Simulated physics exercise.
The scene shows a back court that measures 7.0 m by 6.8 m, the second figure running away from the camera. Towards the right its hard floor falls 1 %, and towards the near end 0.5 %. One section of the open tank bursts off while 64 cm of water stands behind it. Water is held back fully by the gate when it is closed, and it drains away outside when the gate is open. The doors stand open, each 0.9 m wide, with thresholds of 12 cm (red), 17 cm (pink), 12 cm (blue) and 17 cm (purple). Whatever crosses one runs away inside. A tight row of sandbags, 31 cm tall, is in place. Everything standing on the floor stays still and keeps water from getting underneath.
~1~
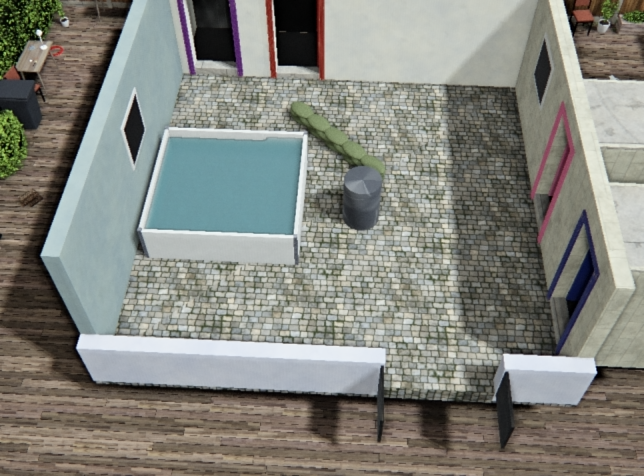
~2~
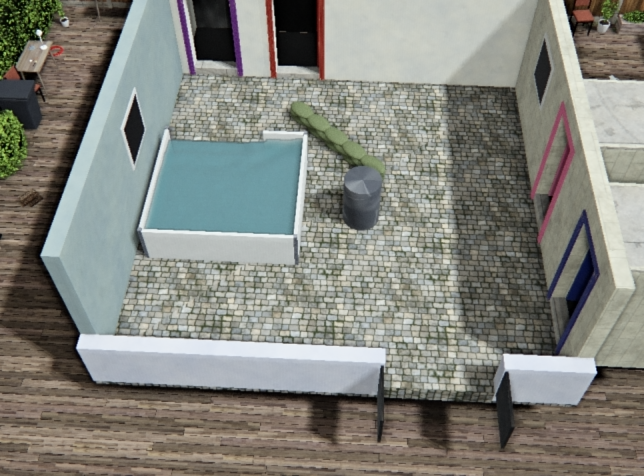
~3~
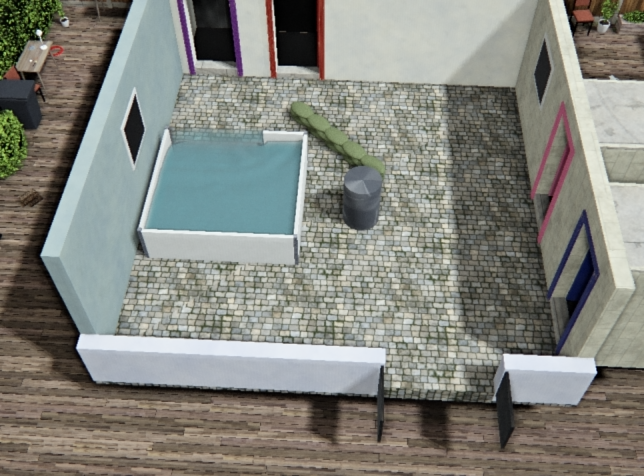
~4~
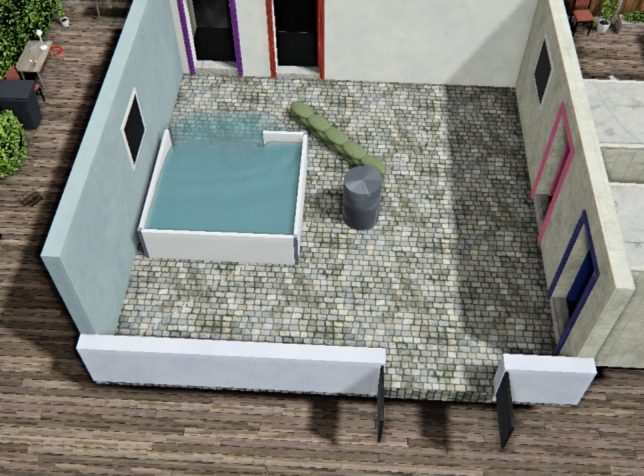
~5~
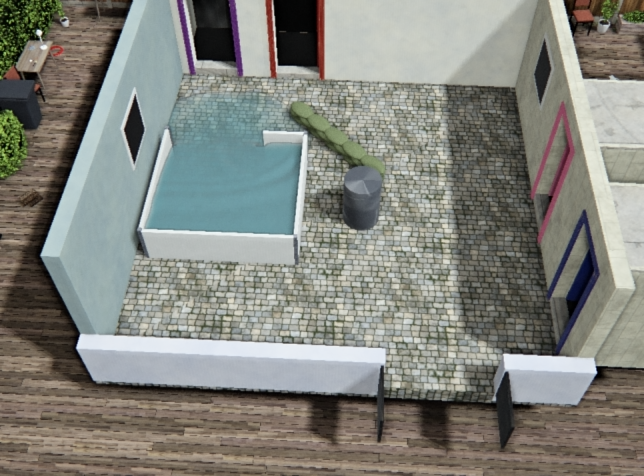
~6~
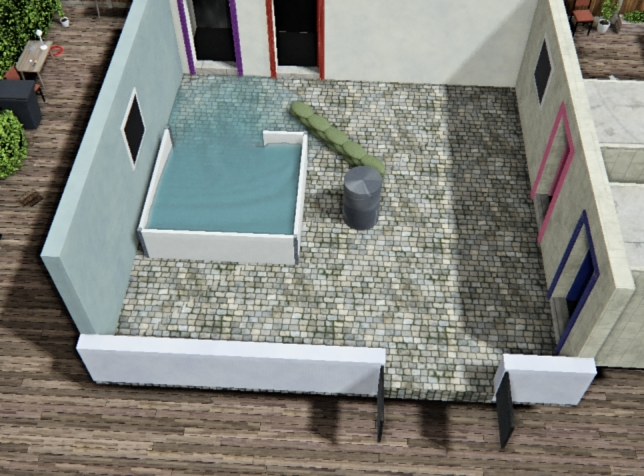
A raised tank of blue-green water with white sides stands at the left of a walled, stone-paved courtyard, seen from high above by a still camera. Behind it are purple and red doorways, beside it a green hedge and a grey barrel, and to the right pink and blue openings. Part of the tank's far side opens, and clear water spreads over the paving behind it toward the back wall.
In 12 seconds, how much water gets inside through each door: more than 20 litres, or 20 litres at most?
After that time: The red door, more than 20 litres; the pink door, 20 litres at most; the blue door, 20 litres at most; the purple door, more than 20 litres.
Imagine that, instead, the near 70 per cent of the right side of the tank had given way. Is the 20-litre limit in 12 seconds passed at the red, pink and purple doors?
So red stays lower, pink stays lower, purple stays lower.
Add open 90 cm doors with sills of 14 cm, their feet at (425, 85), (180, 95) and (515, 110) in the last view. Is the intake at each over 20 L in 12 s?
In sequence the answers are less than that, more than that and more than that.
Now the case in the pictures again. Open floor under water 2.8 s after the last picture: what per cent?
Around 40 per cent.
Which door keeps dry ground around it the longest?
The blue door is last.
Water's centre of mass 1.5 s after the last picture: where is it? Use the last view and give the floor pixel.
I'd put it close to (234, 160).
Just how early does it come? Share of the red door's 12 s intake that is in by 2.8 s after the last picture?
Fraction in by then: Around 70 per cent.
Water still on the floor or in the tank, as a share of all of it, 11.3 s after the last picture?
That would be close to 76 per cent.
Then, 0.7 s after the last picture water covers 15 % of the floor and is deepest (47 cm) near (191, 77); red door 23 cm at the sill, 12 L in, pink door not reached, blue door not reached, purple door 43 cm at the sill, 60 L in.
Then, 1.5 s after the last picture water covers 20 % of the floor and is deepest (46 cm) near (181, 83); red door 25 cm at the sill, 66 L in, pink door not reached, blue door not reached, purple door 45 cm at the sill, 219 L in.
Then, 2.8 s after the last picture water covers 40 % of the floor and is deepest (31 cm) near (217, 79); red door 20 cm at the sill, 138 L in, pink door not reached, blue door not reached, purple door 31 cm at the sill, 422 L in.
Then, 6.3 s after the last picture water covers 70 % of the floor and is deepest (16 cm) near (553, 382); red door 14 cm at the sill, 191 L in, pink door 10 cm at the sill, 0 L in, blue door 6 cm at the sill, 0 L in, purple door 15 cm at the sill, 473 L in.
Then, 11.3 s after the last picture water covers 85 % of the floor and is deepest (14 cm) near (553, 382); red door 7 cm at the sill, 194 L in, pink door 7 cm at the sill, 0 L in, blue door 13 cm at the sill, 5 L in, purple door 7 cm at the sill, 473 L in.
